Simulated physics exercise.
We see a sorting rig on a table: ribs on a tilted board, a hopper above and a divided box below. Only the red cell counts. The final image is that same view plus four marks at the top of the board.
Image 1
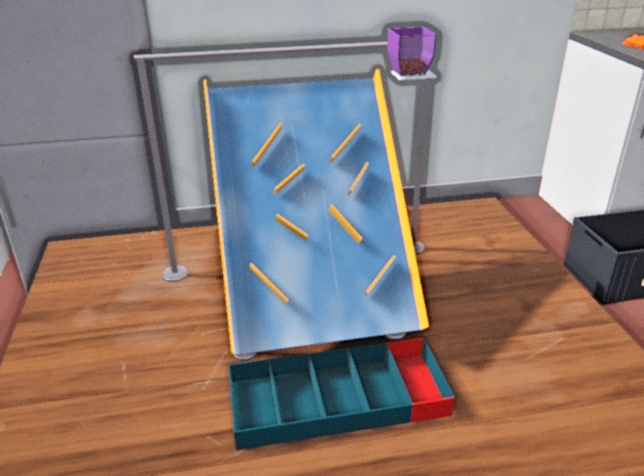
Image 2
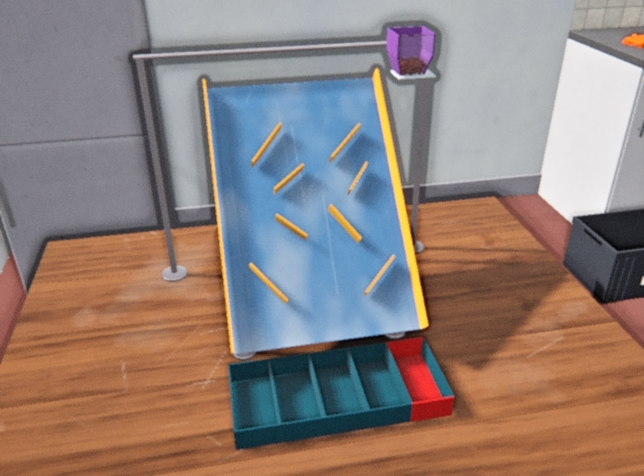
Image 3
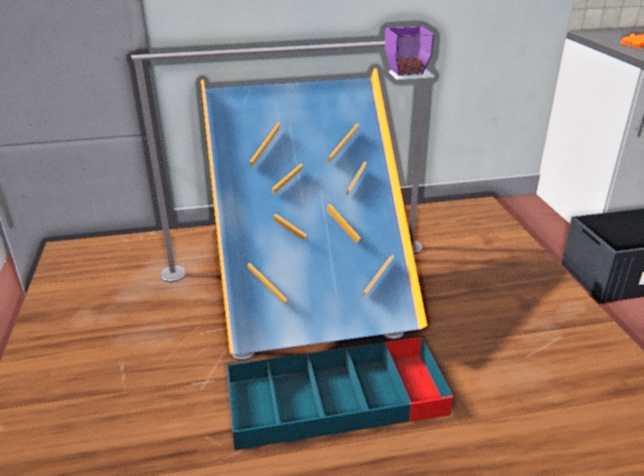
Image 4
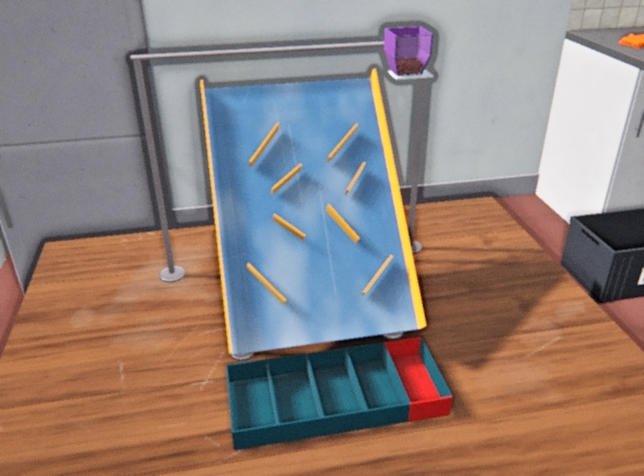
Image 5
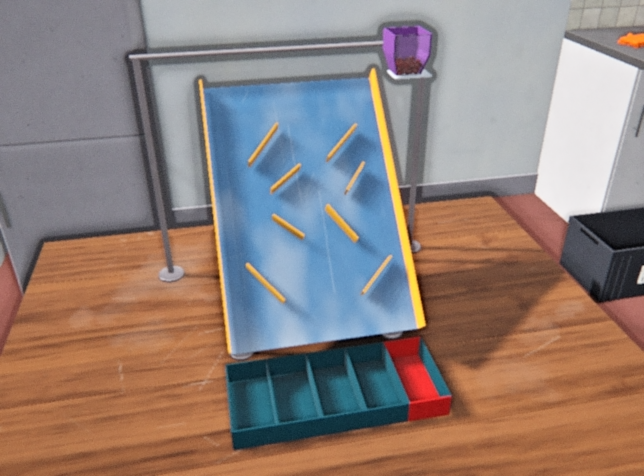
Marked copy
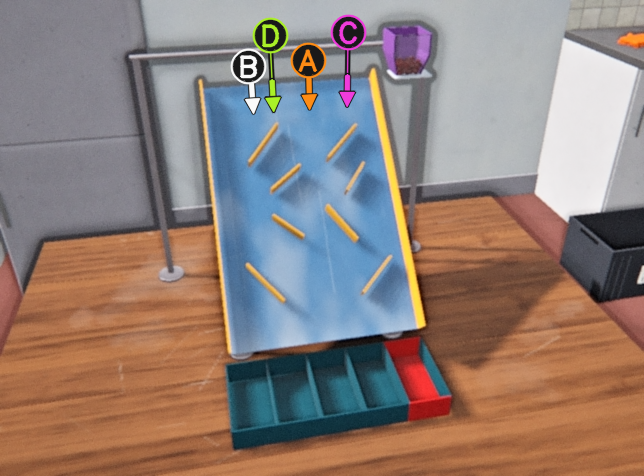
At first, a purple hopper of dark beans sits at the upper right above a tilted blue board with yellow ribs, and a divided green box with one red cell rests below. Through to the close, the beans stay in the hopper and nothing visibly moves beyond a very slight shift of the view.
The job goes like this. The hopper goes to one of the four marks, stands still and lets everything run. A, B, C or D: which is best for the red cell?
C is best.
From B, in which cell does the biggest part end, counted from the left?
It is the first one.
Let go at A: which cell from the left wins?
The third.
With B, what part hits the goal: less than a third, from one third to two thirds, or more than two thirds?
It is less than a third.
On the marked copy, mark A meets the board at (309, 104); mark B meets the board at (253, 108); mark C meets the board at (347, 101); mark D meets the board at (273, 106).
For mark A, none in the red cell, all in other cells.
For mark B, none in the red cell, all in other cells.
For mark C, about half in the red cell, about half in other cells, a stray few outside the box.
For mark D, a stray few in the red cell, nearly all in other cells.
